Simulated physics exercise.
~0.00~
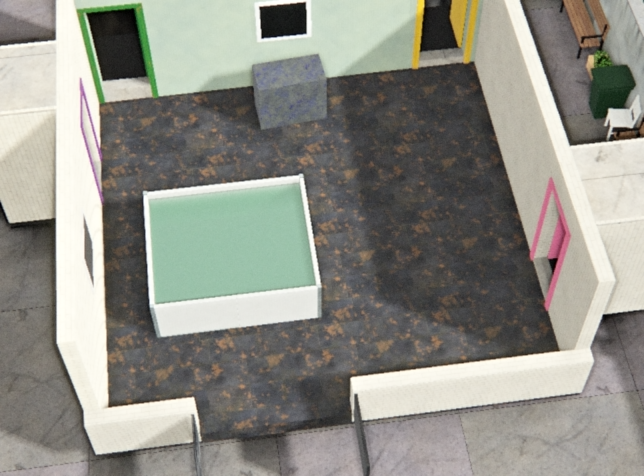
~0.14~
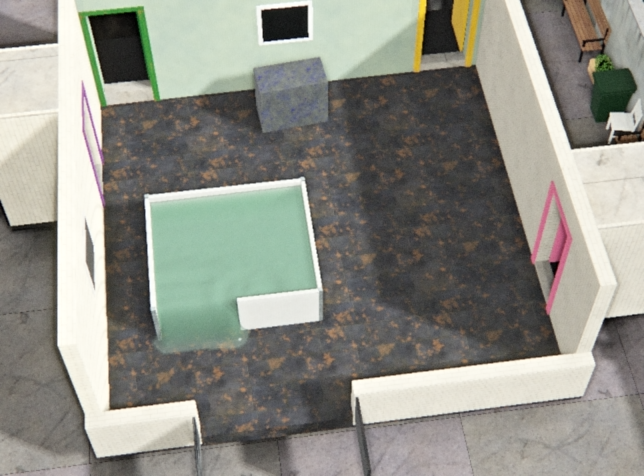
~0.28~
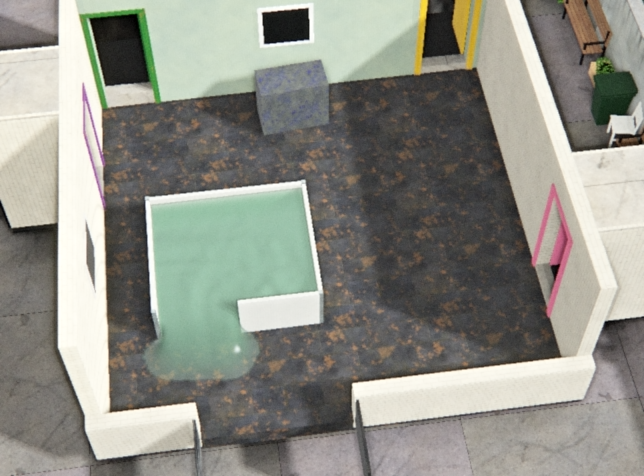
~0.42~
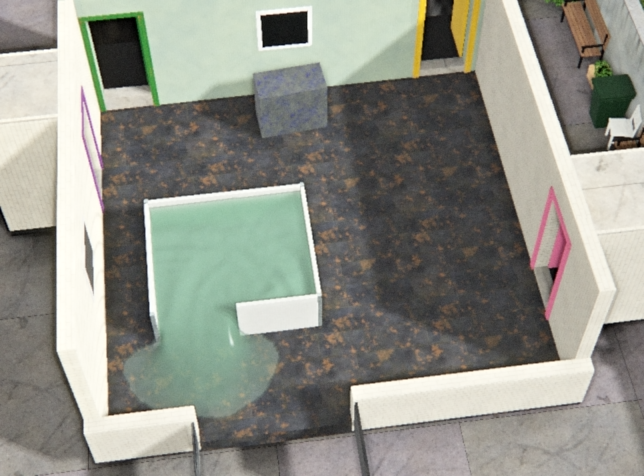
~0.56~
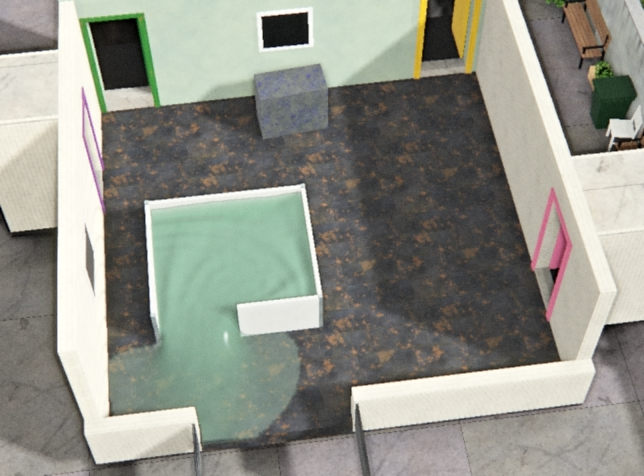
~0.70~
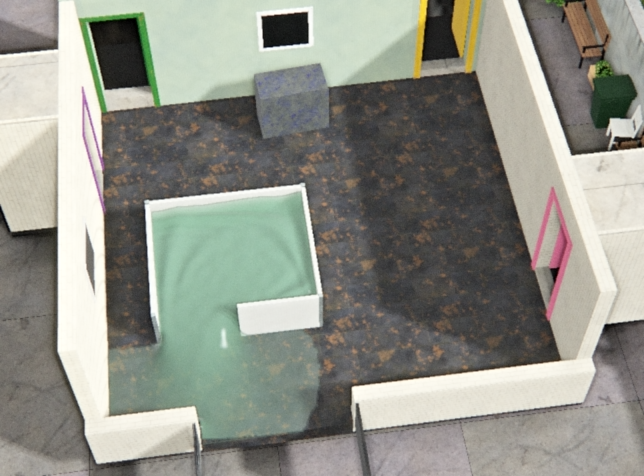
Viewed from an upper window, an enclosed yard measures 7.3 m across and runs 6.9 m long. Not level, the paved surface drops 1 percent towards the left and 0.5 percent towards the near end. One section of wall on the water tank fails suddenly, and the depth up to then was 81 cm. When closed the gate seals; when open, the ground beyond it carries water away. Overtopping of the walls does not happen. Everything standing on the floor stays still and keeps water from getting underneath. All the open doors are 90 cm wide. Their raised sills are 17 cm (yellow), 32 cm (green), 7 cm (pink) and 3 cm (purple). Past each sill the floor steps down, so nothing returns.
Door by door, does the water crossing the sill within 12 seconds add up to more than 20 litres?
Door by door: The yellow door: No; the green door: No; the pink door: No; the purple door: Yes.
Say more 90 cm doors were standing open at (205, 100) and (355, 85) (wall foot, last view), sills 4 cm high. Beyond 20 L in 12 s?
More, less.
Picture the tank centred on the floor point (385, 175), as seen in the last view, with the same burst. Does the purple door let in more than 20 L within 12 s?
Lab note: Purple door, limit held.
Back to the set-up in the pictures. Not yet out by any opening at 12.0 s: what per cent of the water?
Some 46 out of every hundred parts.
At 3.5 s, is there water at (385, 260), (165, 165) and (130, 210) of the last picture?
Going in order, clear, then covered, then covered.
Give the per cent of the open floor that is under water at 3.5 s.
Wet share: About 25 %.
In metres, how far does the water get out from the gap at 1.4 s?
Roughly 3.0 metres out.
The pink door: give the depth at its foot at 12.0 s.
I'd put it near 1.5 cm.
After 1.4 s water covers 10 % of the floor and is deepest (76 cm) near (111, 440); yellow door not reached, green door not reached, pink door not reached, purple door not reached.
After 2.2 s water covers 15 % of the floor and is deepest (56 cm) near (111, 440); yellow door not reached, green door not reached, pink door not reached, purple door not reached.
After 3.5 s water covers 25 % of the floor and is deepest (38 cm) near (102, 113); yellow door not reached, green door 26 cm at the sill, 0 L in, pink door not reached, purple door 10 cm at the sill, 5 L in.
After 7.0 s water covers 55 % of the floor and is deepest (22 cm) near (111, 440); yellow door 1 cm at the sill, 0 L in, green door 15 cm at the sill, 1 L in, pink door not reached, purple door 7 cm at the sill, 55 L in.
After 12.0 s water covers 90 % of the floor and is deepest (12 cm) near (111, 440); yellow door 3 cm at the sill, 0 L in, green door 10 cm at the sill, 1 L in, pink door 1 cm at the sill, 0 L in, purple door 6 cm at the sill, 84 L in.
